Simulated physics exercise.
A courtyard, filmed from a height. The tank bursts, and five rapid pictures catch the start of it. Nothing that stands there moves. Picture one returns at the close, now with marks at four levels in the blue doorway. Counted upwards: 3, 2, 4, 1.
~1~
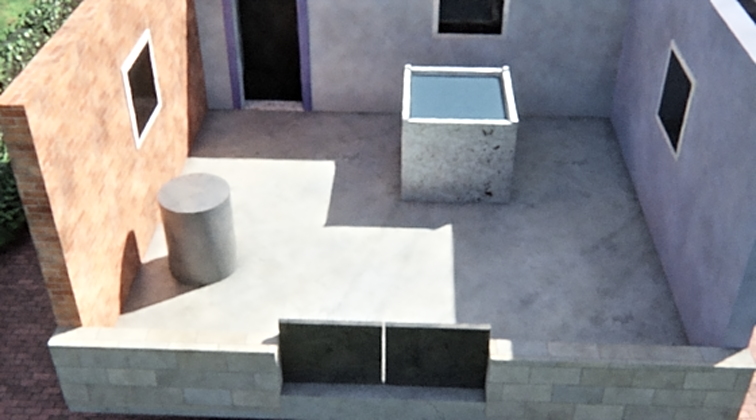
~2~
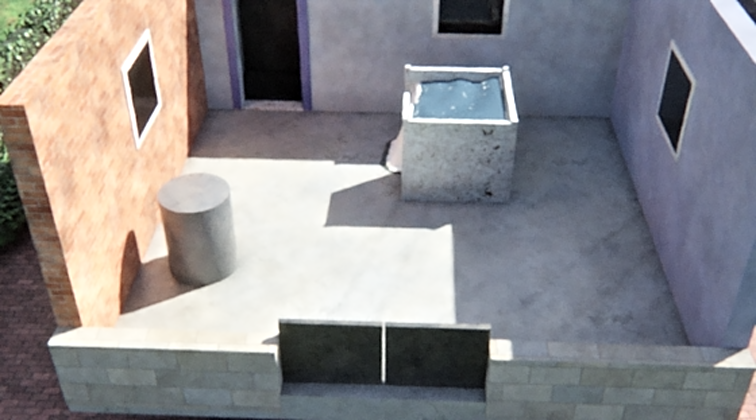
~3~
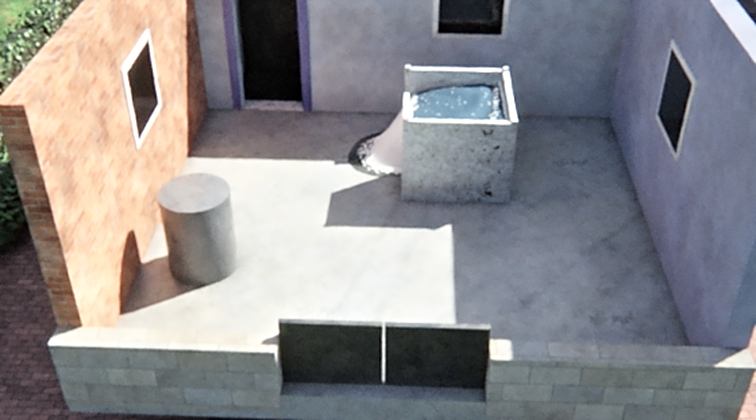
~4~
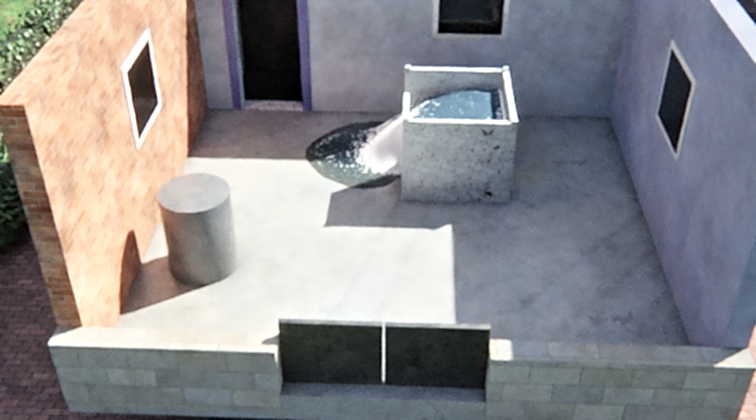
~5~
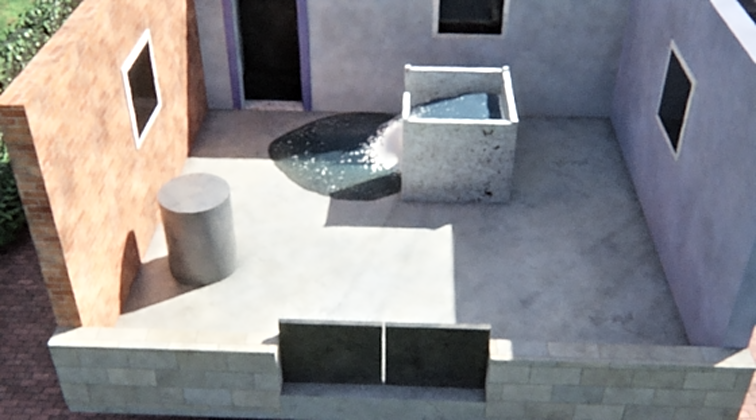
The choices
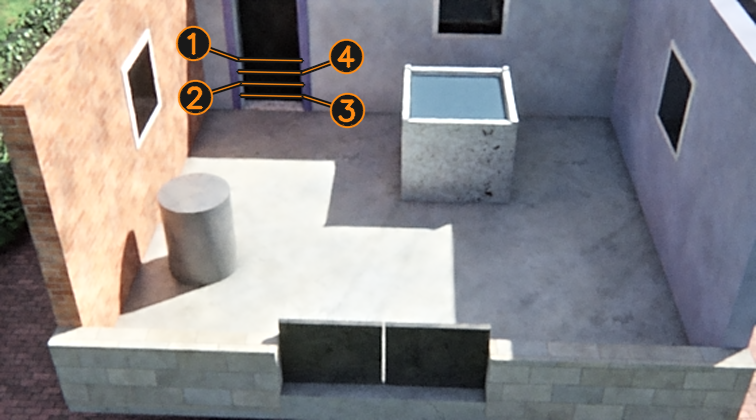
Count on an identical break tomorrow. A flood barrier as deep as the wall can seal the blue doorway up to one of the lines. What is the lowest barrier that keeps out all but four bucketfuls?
The limit is 3.
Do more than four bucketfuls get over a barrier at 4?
No, not at all.
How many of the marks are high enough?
All of the four.
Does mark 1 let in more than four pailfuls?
No, not at all.
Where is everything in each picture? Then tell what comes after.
In the first picture, water in the tank at rest, its middle at (458, 100); foot of the blue doorway at (273, 110); shut gate at (384, 333).
In the second picture, front seen at (393, 169), 1 % of the ground wet.
In the third picture, front seen at (356, 163), 2 % of the ground wet.
In the fourth picture, front seen at (313, 148), 6 % of the ground wet.
In the fifth picture, front seen at (279, 142), 11 % of the ground wet.
On the marked copy, 1 at (269, 60); 2 at (271, 84); 3 at (272, 95); 4 at (270, 72); from the bottom up 3, 2, 4, 1.
If 1 is chosen, nothing gets over.
If 2 is chosen, nothing gets over.
If 3 is chosen, a bucket or two gets in.
If 4 is chosen, nothing gets over.
